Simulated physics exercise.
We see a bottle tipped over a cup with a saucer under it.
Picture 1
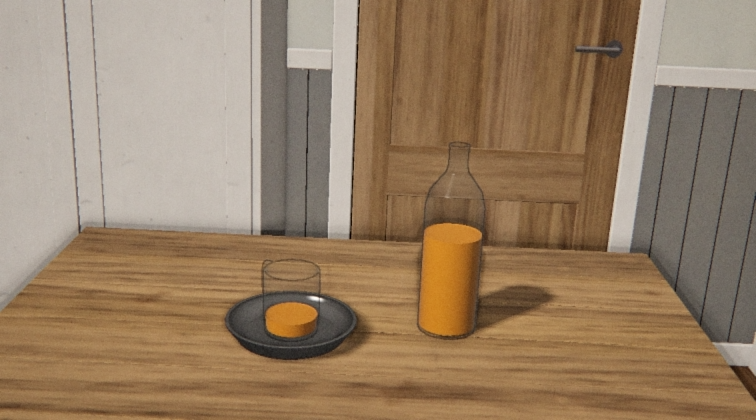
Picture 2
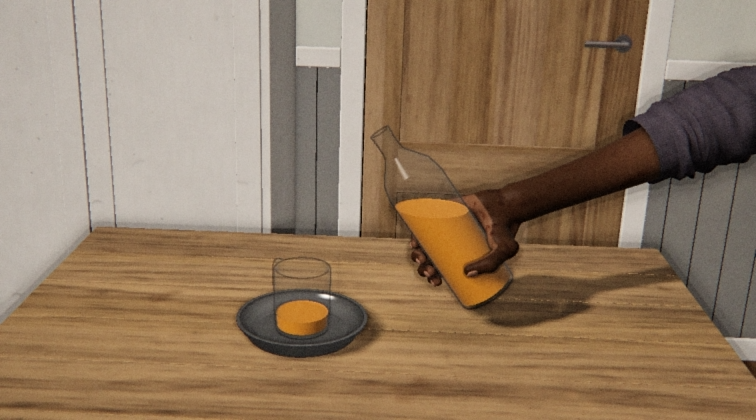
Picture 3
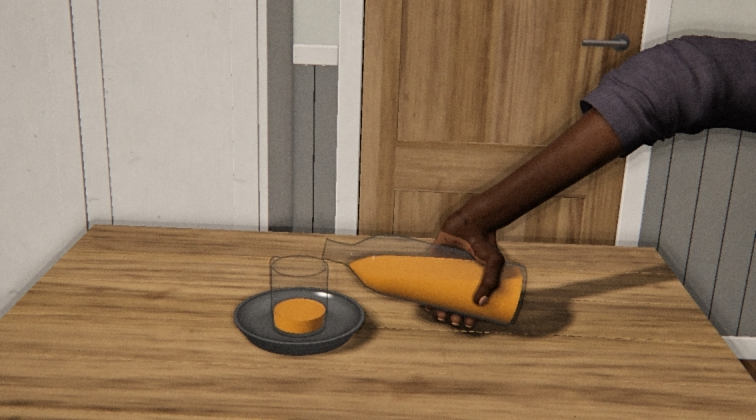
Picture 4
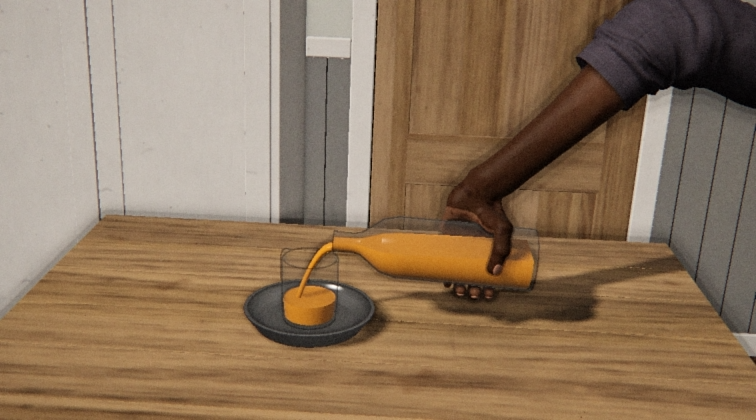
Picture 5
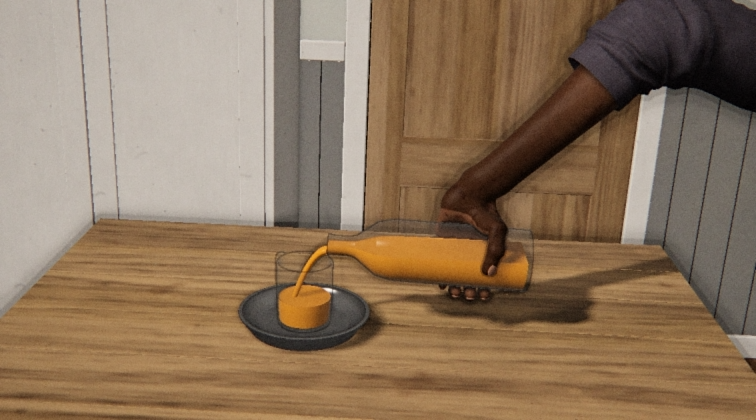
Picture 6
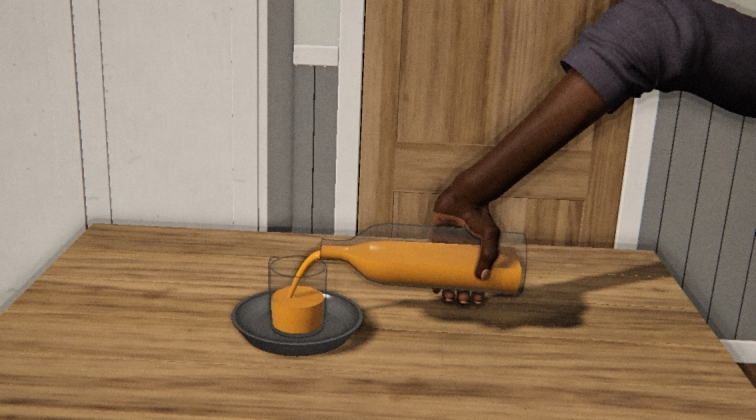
On a wooden table, a hand lifts a bottle, tilts it left and pours orange liquid into a glass.
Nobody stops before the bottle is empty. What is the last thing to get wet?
In the end it overflows cup and saucer.
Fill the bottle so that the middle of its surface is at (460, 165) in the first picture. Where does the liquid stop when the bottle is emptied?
Verdict: On to the top.
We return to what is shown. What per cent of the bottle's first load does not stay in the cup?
I make it 60 per cent.
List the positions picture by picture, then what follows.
In the first picture, at the start; bottle (453, 236) about half full; cup (292, 298) about a quarter full; saucer (283, 351) dry.
In the second picture, a hand has the bottle; bottle (433, 211) tipped 35° with all of its load; cup about a quarter full, surface at (302, 312).
In the third picture, the bottle is tipped; bottle (418, 272) tipped 80° with all of its load; cup (299, 294) about a quarter full.
In the fourth picture, the stream is running; bottle (431, 250) tipped 85° with nearly all of its load; cup about a third full, surface at (310, 297).
In the fifth picture, the stream is running; bottle (425, 252) tipped 90° with nearly all of its load; cup (305, 289) about a third full.
In the sixth picture, the stream is running; bottle (419, 256) tipped 90° with nearly all of its load; cup about half full, surface at (298, 298); saucer (290, 347) dry.
Shortly, the cup is full to the brim; the saucer is wet, with room to spare.
Then, the cup is full to the brim; the saucer is nearly full.
At the finish, the cup is full to the brim; the saucer is full and running over.
